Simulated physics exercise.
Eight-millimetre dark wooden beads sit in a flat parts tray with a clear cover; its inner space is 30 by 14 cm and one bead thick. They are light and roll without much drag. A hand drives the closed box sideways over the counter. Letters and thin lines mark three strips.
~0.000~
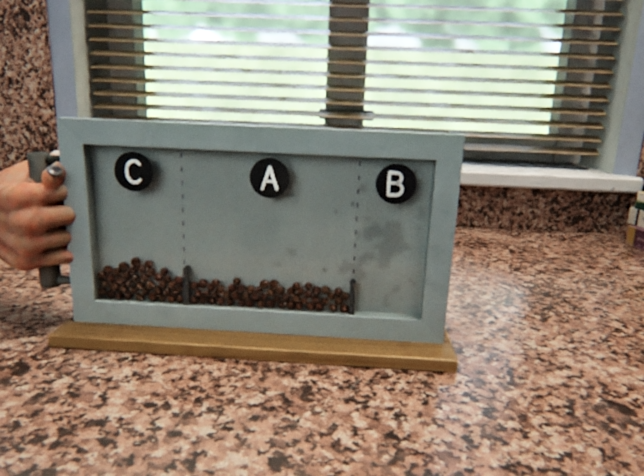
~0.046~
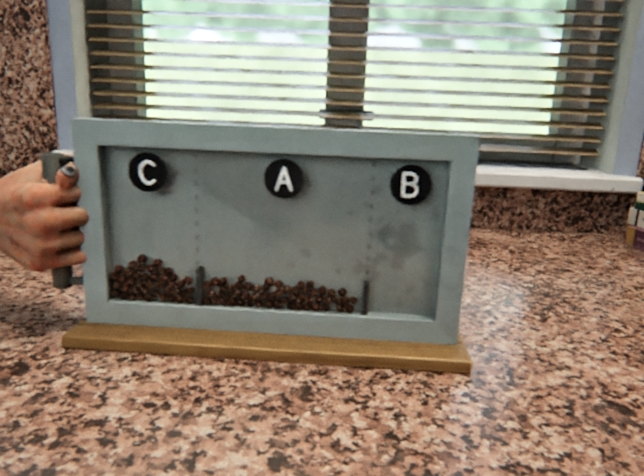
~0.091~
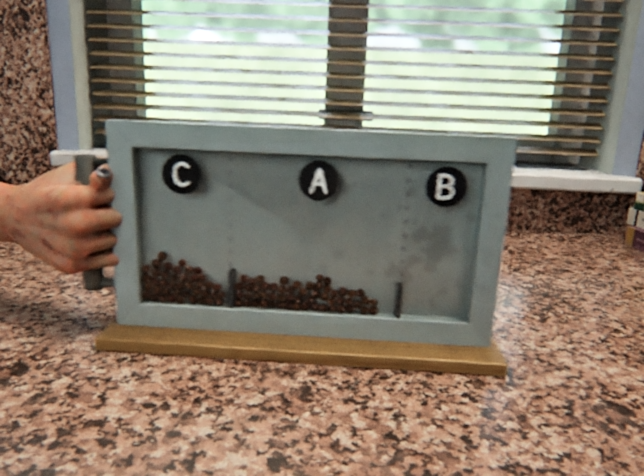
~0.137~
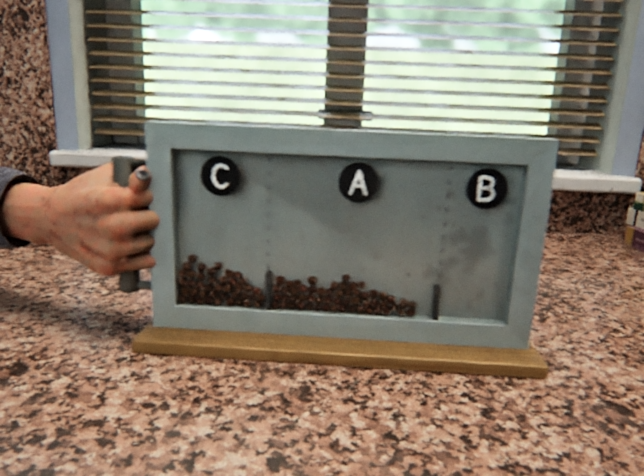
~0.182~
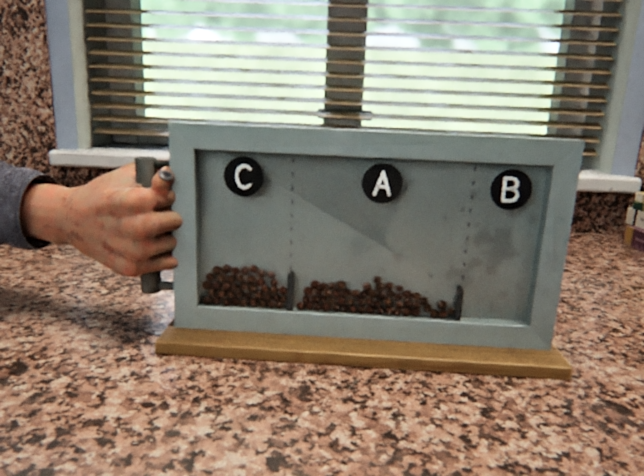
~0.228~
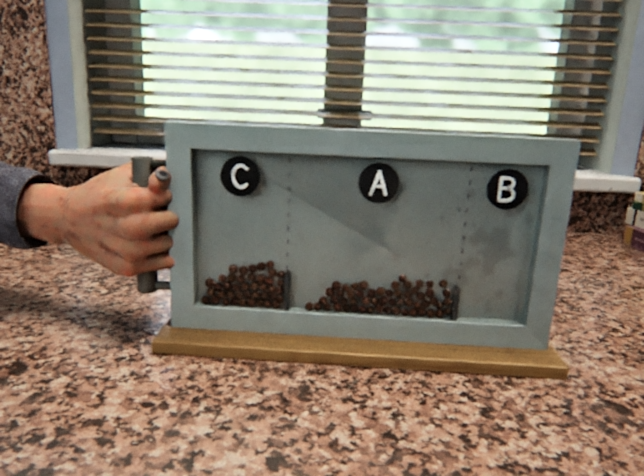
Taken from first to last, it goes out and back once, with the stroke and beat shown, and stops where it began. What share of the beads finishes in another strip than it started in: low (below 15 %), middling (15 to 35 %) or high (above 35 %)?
It is low.
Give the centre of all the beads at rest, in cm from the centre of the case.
About 4 cm left and 6 cm below.
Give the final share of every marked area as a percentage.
Strip A: 55; strip B: 5; strip C: 40.
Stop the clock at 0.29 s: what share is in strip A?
Some 55 per cent.
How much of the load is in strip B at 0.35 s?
Some 5 per cent.
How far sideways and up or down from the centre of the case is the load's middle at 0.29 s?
About 2 cm left and 5 cm below.
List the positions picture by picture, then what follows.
In the first picture, at its start; about 100 beads; beads' middle (214, 290); highest (136, 262); A (270, 178), B (396, 184), C (134, 172).
In the second picture, 1 cm to the right; beads' middle (222, 290); highest (142, 259).
In the third picture, 4 cm to the right; beads' middle (249, 291); highest (162, 256); wall ends (400, 286), (232, 272).
In the fourth picture, 8 cm to the right; beads' middle (286, 294); highest (193, 259).
In the fifth picture, 10 cm to the right; beads' middle (315, 295); highest (254, 269).
In the sixth picture, 10 cm to the right; beads' middle (327, 294); highest (270, 265); A (379, 183), B (507, 189), C (240, 176).
After 0.29 s, it is 6 cm to the right; the beads' middle is 2 cm left of and 5 cm below the centre; A 55 %, B 5 %, C 40 %; 5 % have changed strip.
After 0.35 s, it is 1 cm to the right; the beads' middle is 2 cm left of and 6 cm below the centre; A 55 %, B 5 %, C 40 %; 10 % have changed strip.
After 0.40 s, it is at its start; the beads' middle is 3 cm left of and 6 cm below the centre; A 55 %, B 5 %, C 40 %; 10 % have changed strip.
At rest by 1.2 s, it is at its start; A 55 %, B 5 %, C 40 %; 10 % have changed strip.
